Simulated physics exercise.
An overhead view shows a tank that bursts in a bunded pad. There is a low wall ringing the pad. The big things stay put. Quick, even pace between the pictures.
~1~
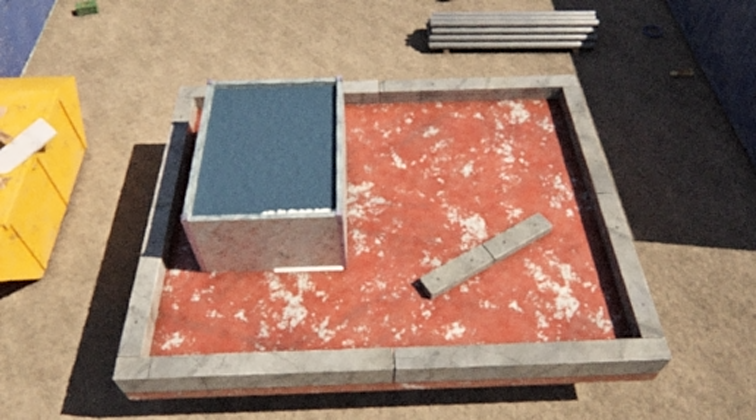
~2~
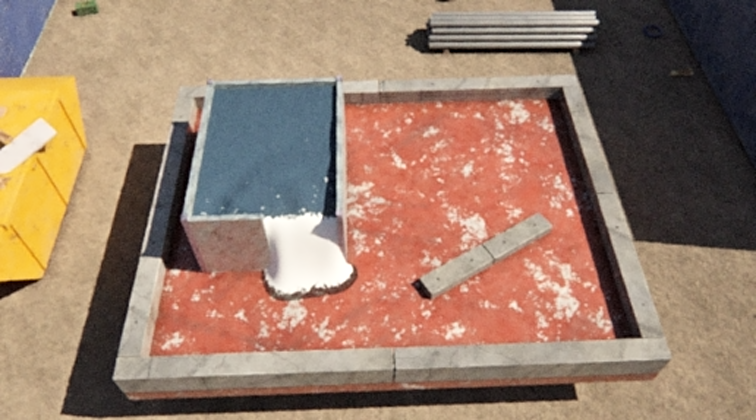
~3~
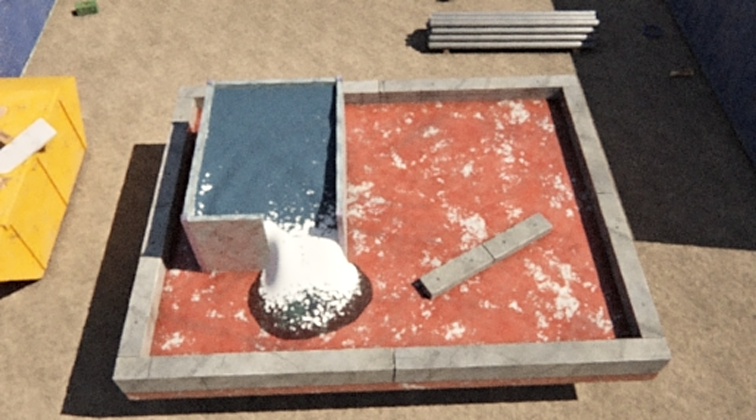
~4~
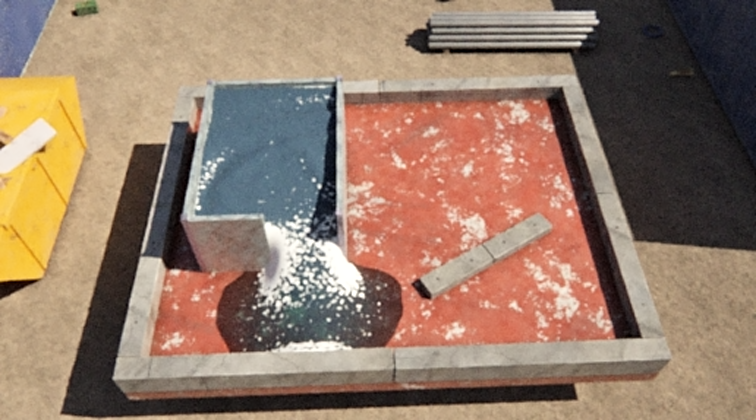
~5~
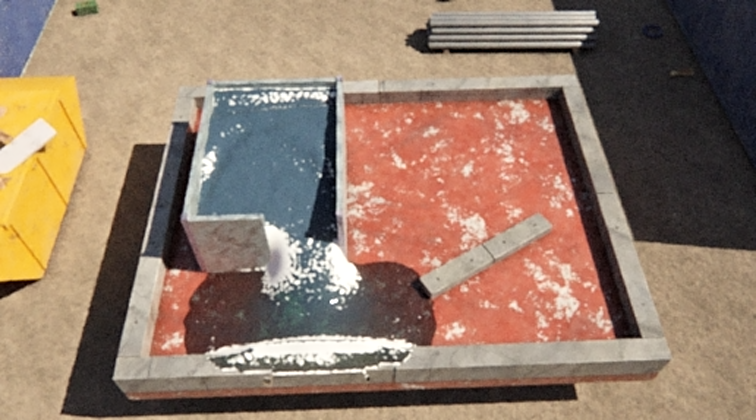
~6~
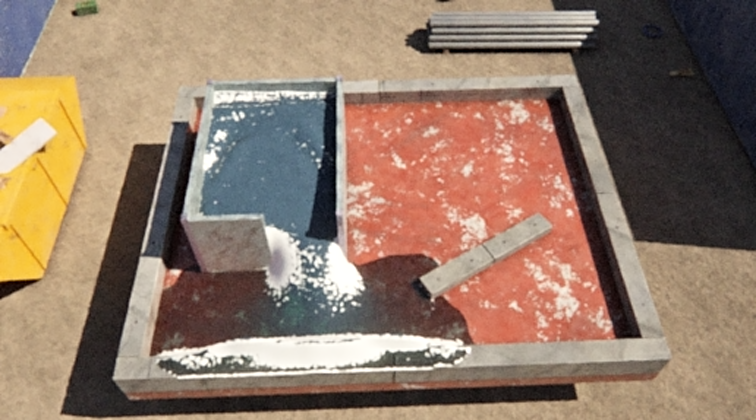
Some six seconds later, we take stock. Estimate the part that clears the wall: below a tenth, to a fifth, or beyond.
In that time, a big chunk gets out, upward of a fifth.
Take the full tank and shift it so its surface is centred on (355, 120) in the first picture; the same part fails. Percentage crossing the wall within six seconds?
Result: Around 16 %.
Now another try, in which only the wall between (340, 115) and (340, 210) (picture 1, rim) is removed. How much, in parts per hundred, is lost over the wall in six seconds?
Estimated share: Roughly 18 %.
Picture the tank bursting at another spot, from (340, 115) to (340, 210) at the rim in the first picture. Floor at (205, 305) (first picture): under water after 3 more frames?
At that place: No water.
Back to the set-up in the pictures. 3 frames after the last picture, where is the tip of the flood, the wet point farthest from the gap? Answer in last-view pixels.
About (614, 347).
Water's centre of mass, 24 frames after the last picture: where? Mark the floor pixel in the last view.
It is near (345, 225).
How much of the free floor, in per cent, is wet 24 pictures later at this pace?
I'd say 80 per cent.
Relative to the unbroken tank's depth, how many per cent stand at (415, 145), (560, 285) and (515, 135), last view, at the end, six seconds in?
Going in order, roughly 12, 18 and 10 %.
A moment on, water covers 25 % of the floor; the low wall has let 1 % over.
Next, water covers 35 % of the floor; the low wall has let 5 % over.
Then, water covers 50 % of the floor; the low wall has let 17 % over.
Later, water covers 70 % of the floor; the low wall has let 22 % over.
In the end, water covers 80 % of the floor; the low wall has let 23 % over.
